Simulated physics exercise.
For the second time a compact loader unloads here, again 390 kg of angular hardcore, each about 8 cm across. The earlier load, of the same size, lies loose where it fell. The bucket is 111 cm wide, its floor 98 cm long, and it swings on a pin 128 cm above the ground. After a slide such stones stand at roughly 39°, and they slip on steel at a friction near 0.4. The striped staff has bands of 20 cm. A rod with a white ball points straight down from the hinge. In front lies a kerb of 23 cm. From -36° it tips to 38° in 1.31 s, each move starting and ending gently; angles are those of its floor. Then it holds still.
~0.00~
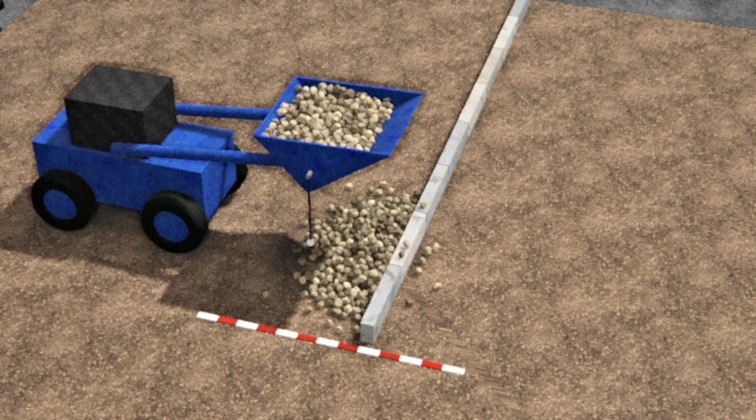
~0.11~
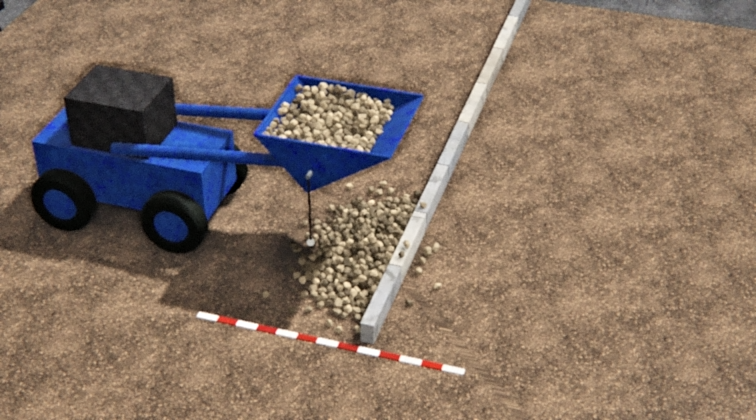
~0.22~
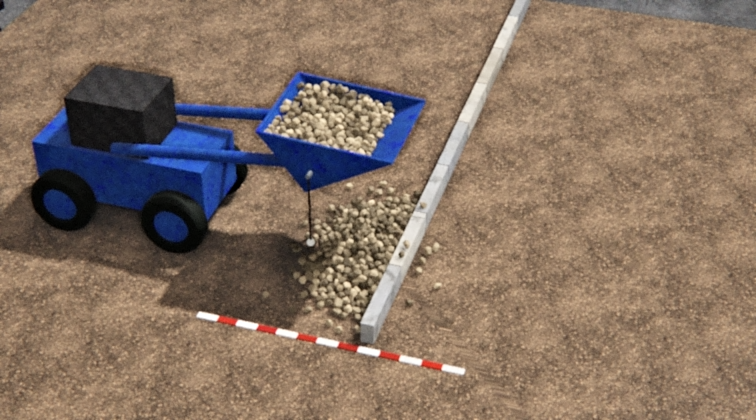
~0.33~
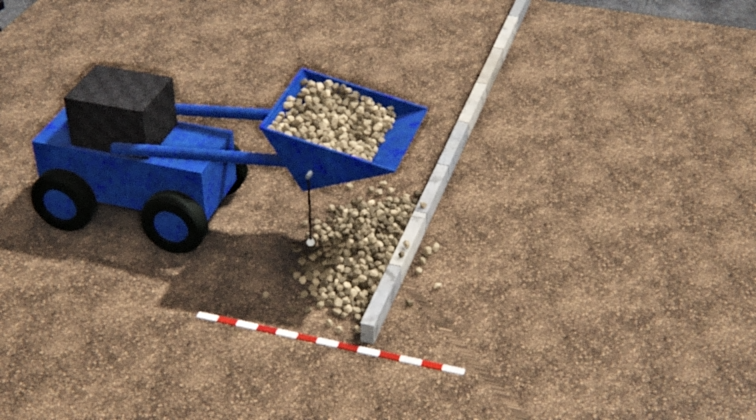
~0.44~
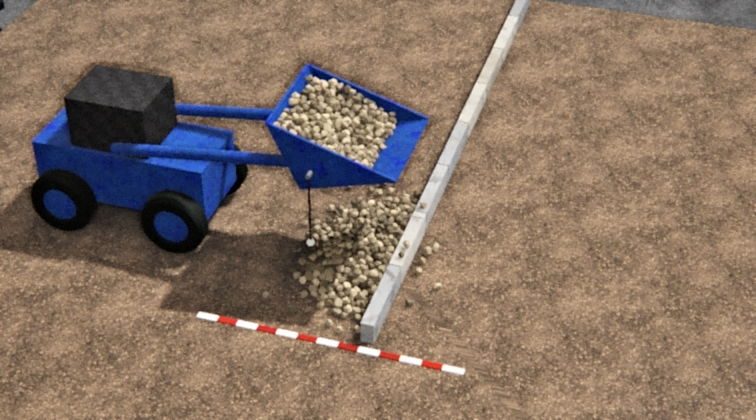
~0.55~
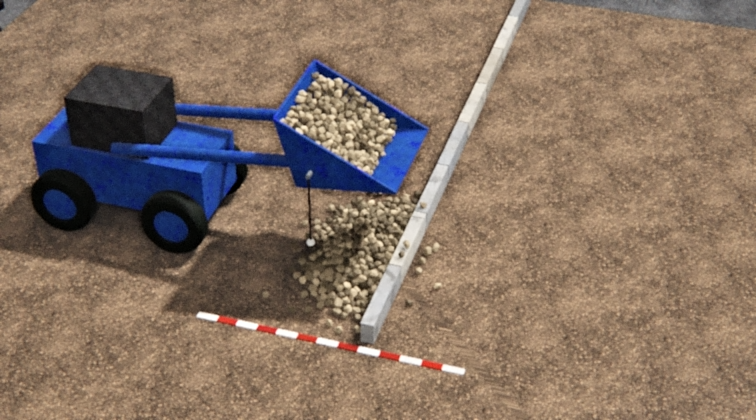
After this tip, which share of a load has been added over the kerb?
Some 84 per cent is added.
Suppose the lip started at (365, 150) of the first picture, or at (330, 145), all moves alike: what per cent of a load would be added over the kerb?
About 40 and 5 per cent.
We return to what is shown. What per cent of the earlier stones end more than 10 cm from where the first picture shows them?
Roughly 0 per cent of them.
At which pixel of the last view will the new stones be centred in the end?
Around (439, 262).
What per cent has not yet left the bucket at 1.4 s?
About 70 per cent.
After 1.0 s the floor is at 26°; in per cent of one load, 100 in the bucket, 99 on this side of the kerb, 1 over the kerb; the foremost stones are at (420, 265).
After 1.4 s the floor is at 38°; in per cent of one load, 71 in the bucket, 123 on this side of the kerb, 6 over the kerb; the foremost stones are at (428, 267).
After 1.8 s the floor is at 38°; in per cent of one load, 22 in the bucket, 130 on this side of the kerb, 48 over the kerb; the foremost stones are at (475, 269).
After 4.4 s the floor is at 38°; in per cent of one load, 0 in the bucket, 114 on this side of the kerb, 86 over the kerb; the foremost stones are at (539, 300). Net gain over the kerb, 84.
